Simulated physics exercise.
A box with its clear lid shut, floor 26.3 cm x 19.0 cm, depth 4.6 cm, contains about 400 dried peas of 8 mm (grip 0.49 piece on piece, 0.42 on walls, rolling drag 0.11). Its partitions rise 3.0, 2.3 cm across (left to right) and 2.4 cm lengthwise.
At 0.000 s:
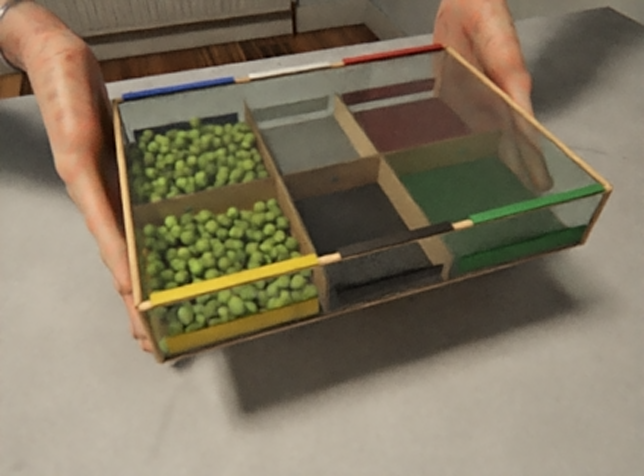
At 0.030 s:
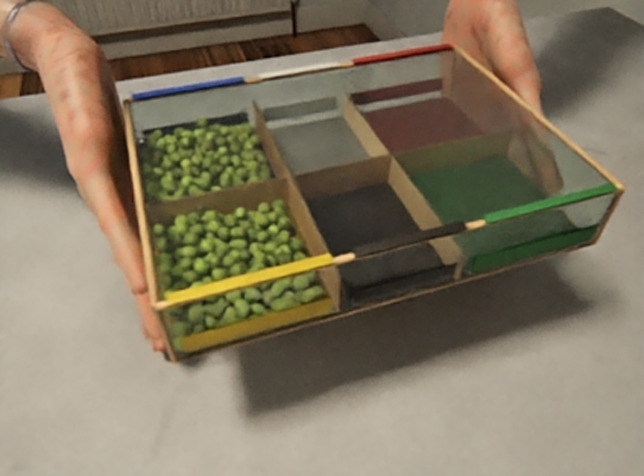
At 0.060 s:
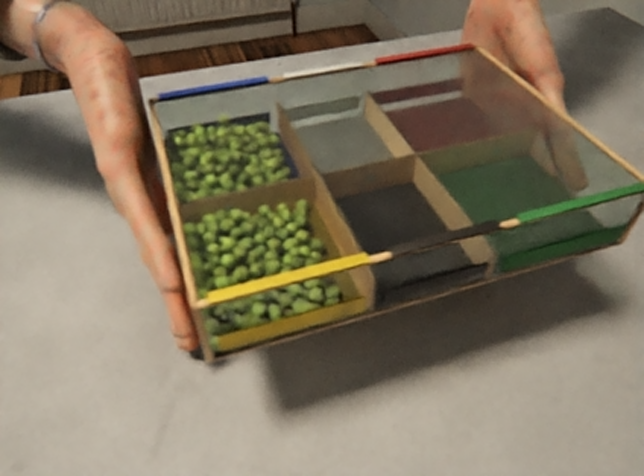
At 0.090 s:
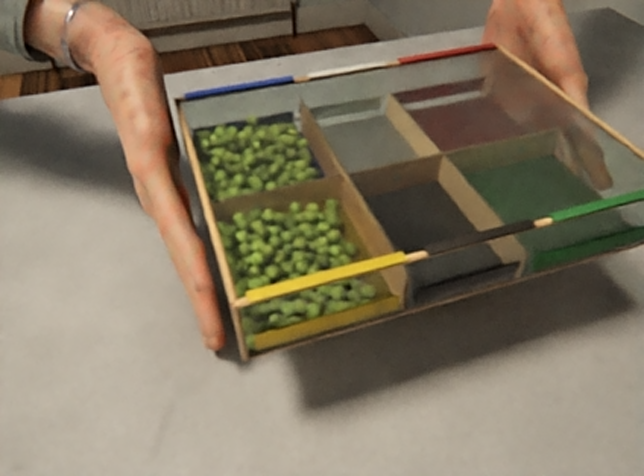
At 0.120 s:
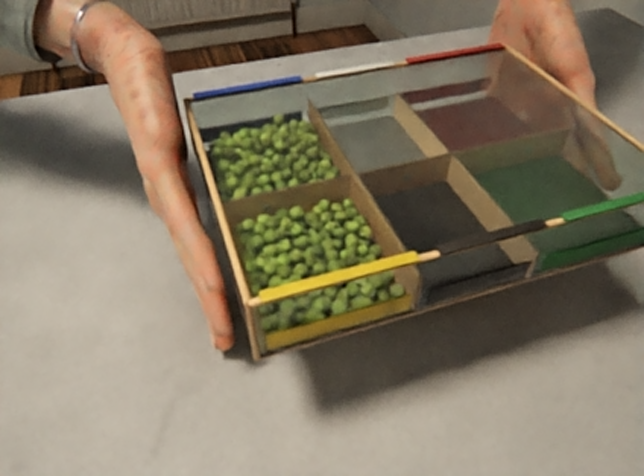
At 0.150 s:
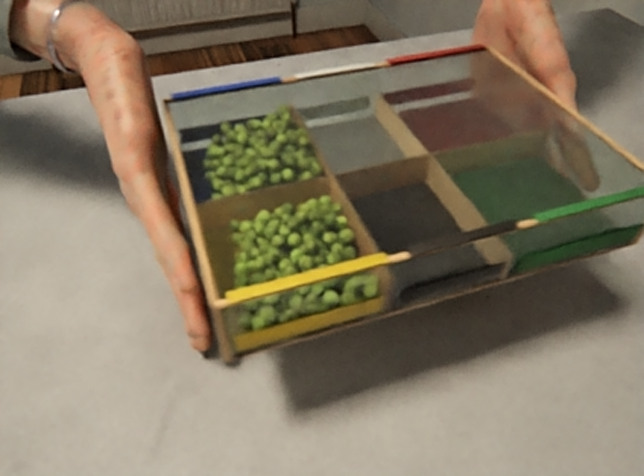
Clear-lidded divided box of green peas sliding right in two hands above a grey tabletop, then shifting slightly back left.
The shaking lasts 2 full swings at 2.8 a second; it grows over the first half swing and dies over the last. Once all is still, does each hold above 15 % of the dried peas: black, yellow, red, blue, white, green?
In the black compartment: No; in the yellow compartment: Yes; in the red compartment: No; in the blue compartment: Yes; in the white compartment: No; in the green compartment: No.
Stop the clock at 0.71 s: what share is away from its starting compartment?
Roughly 15 per cent.
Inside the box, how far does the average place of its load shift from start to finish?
Roughly 3.0 cm.
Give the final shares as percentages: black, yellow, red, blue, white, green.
Black 5; yellow 40; red 0; blue 45; white 10; green 0.
After 0.36 s, tilt 0 degrees; yellow 40 %, blue 55 %, white 5 %; middle of all pieces near (186, 197).
After 0.54 s, tilt 0 degrees; black 5 %, yellow 40 %, blue 45 %, white 10 %; middle of all pieces near (250, 194).
After 0.71 s, tilt 0 degrees; black 5 %, yellow 40 %, blue 45 %, white 10 %; middle of all pieces near (211, 199).
After 0.86 s, tilt 0 degrees; black 5 %, yellow 40 %, blue 45 %, white 10 %; middle of all pieces near (254, 199).
At rest (1.3 s), black 5 %, yellow 40 %, red 0 %, blue 45 %, white 10 %, green 0 %.
